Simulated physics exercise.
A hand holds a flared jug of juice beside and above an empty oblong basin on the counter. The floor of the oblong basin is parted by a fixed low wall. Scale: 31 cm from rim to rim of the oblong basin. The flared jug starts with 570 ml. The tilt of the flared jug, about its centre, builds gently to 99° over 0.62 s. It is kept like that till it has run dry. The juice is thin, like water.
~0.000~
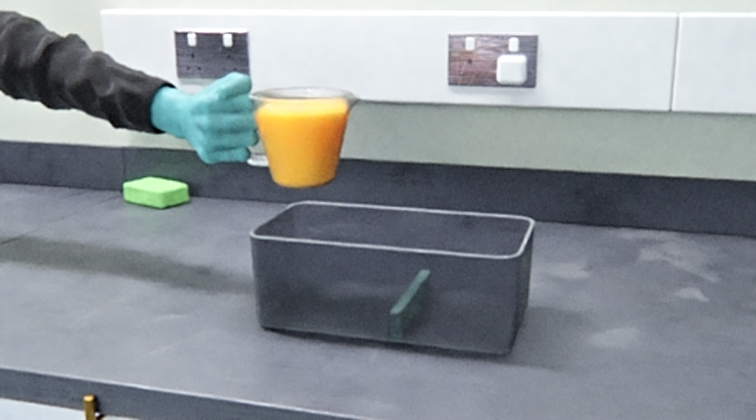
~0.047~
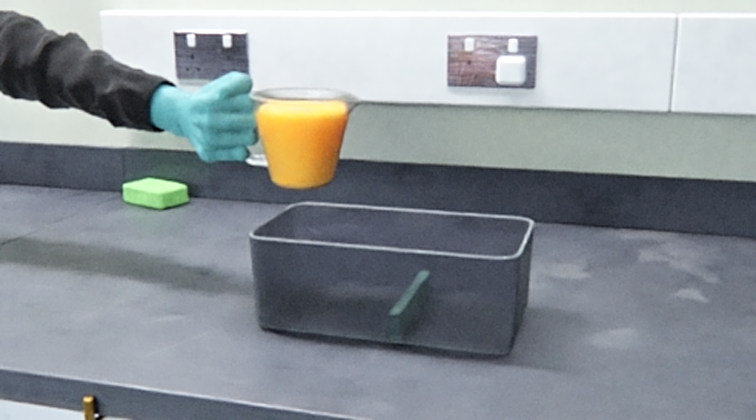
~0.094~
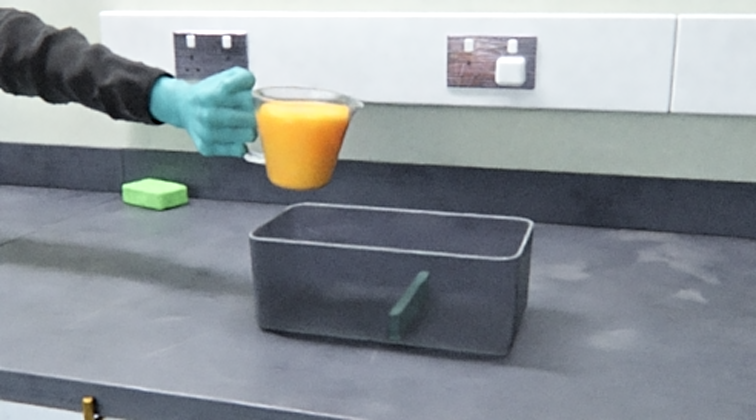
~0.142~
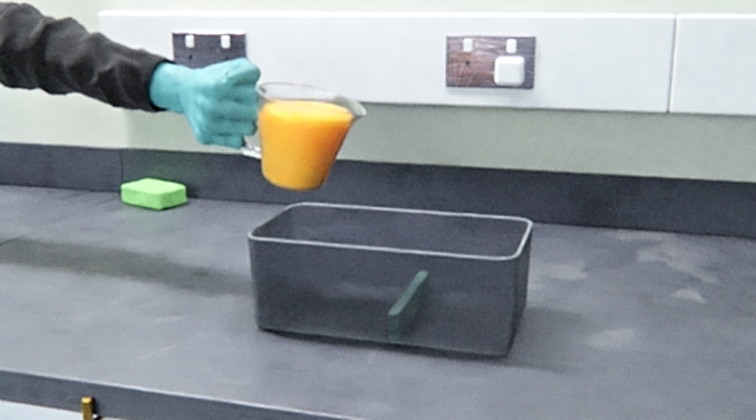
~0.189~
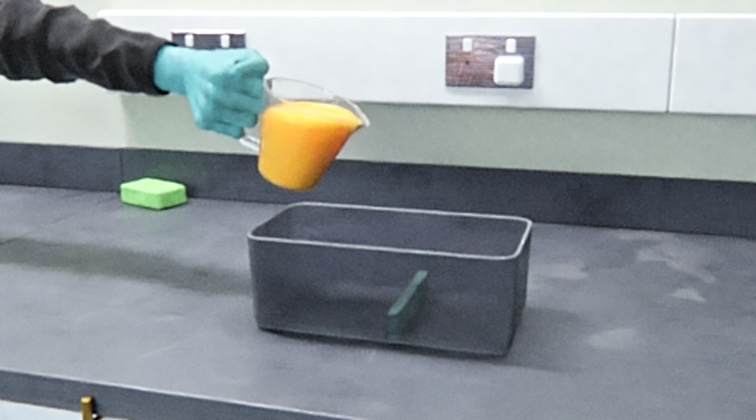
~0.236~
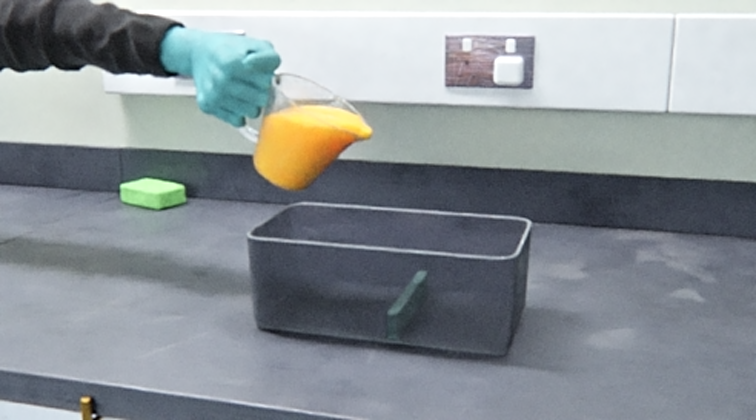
On a dark grey counter with a green sponge at the back, a teal-gloved hand holds a clear jug of orange juice upright above an empty, see-through oblong basin. The hand rises slightly and tilts the jug gradually to the right, and the juice shifts toward the spout until it reaches the lip.
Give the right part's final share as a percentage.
About 28 per cent.
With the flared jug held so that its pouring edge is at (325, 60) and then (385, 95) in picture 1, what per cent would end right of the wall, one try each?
First 10, then 70 per cent.
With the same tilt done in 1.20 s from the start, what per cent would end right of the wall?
Then about 45 per cent.
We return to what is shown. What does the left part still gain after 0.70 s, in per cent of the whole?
Near 10 in a hundred.
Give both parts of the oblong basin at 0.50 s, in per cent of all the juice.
Left about 18, right about 18.
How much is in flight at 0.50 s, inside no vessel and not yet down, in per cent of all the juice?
Some 20 per cent.
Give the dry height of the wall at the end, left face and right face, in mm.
Some 16 mm on the left and 24 mm on the right.
By 0.50 s the tilt is 90° and 43 per cent is still to pour, 18 is left of the wall and 19 right of it.
By 0.70 s the tilt is 99° and 7 per cent is still to pour, 61 is left of the wall and 26 right of it.
By 0.90 s the tilt is 99° and 0 per cent is still to pour, 70 is left of the wall and 28 right of it.
By 1.12 s the tilt is 99° and 0 per cent is still to pour, 71 is left of the wall and 28 right of it.
At rest 71 per cent lies left of the wall, 28 right of it and 1 outside.
